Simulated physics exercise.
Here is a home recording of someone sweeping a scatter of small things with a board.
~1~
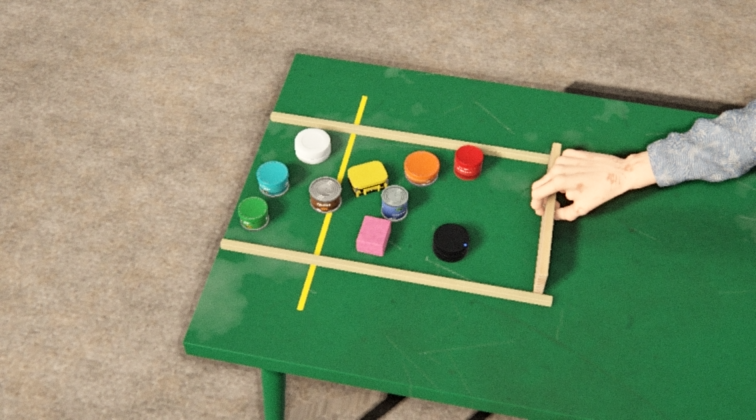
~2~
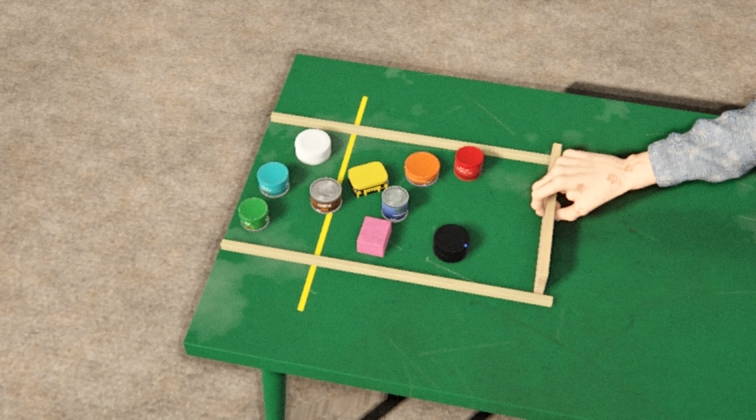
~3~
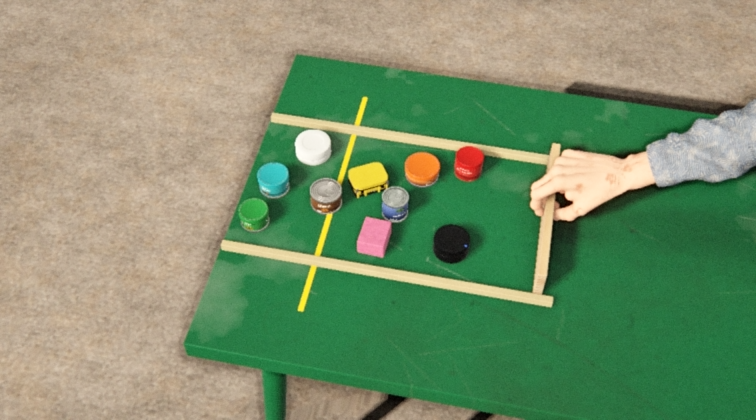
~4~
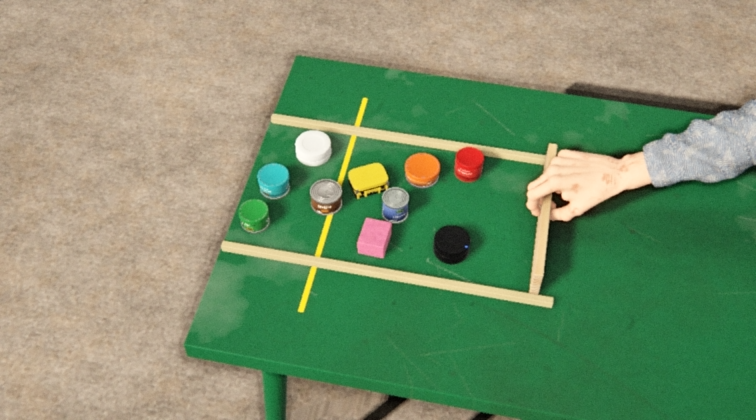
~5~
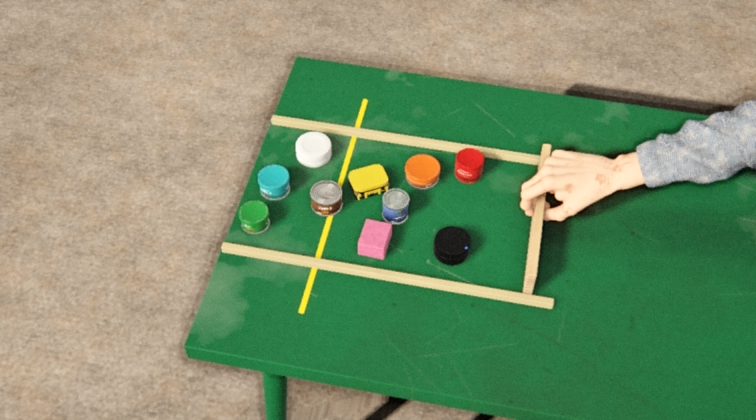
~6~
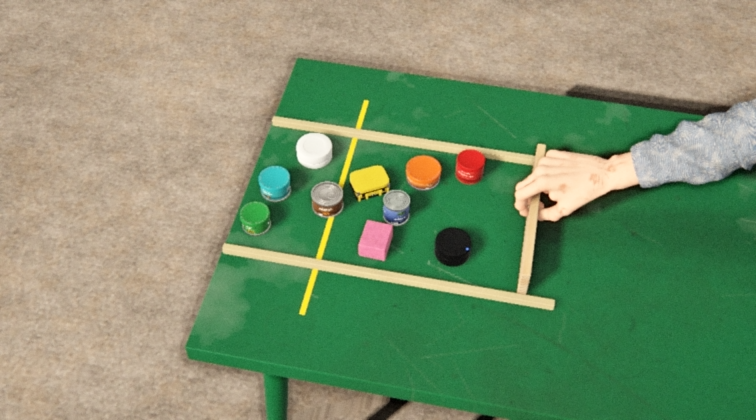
On a green table, a hand slides a wooden board slowly left toward scattered small objects.
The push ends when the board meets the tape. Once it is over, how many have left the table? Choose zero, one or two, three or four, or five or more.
Zero of them have left the table.
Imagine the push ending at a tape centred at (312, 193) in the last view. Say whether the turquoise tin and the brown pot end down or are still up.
Turquoise tin down; brown pot still up.
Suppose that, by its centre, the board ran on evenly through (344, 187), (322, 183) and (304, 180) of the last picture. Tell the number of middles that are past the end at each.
First 0, then 0, finally 1.
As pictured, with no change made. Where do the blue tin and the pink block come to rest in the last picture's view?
Going in order, first (323, 195) and next (303, 244).
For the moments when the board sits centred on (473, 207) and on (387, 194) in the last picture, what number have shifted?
By the first moment it's 2, by the second it's 7.
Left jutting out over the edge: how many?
The number is 0.
Soon after, none off yet; green pot at rest near (256, 219); turquoise tin at rest near (275, 184); white lid at rest near (315, 151).
At rest, the number that fall off is zero.
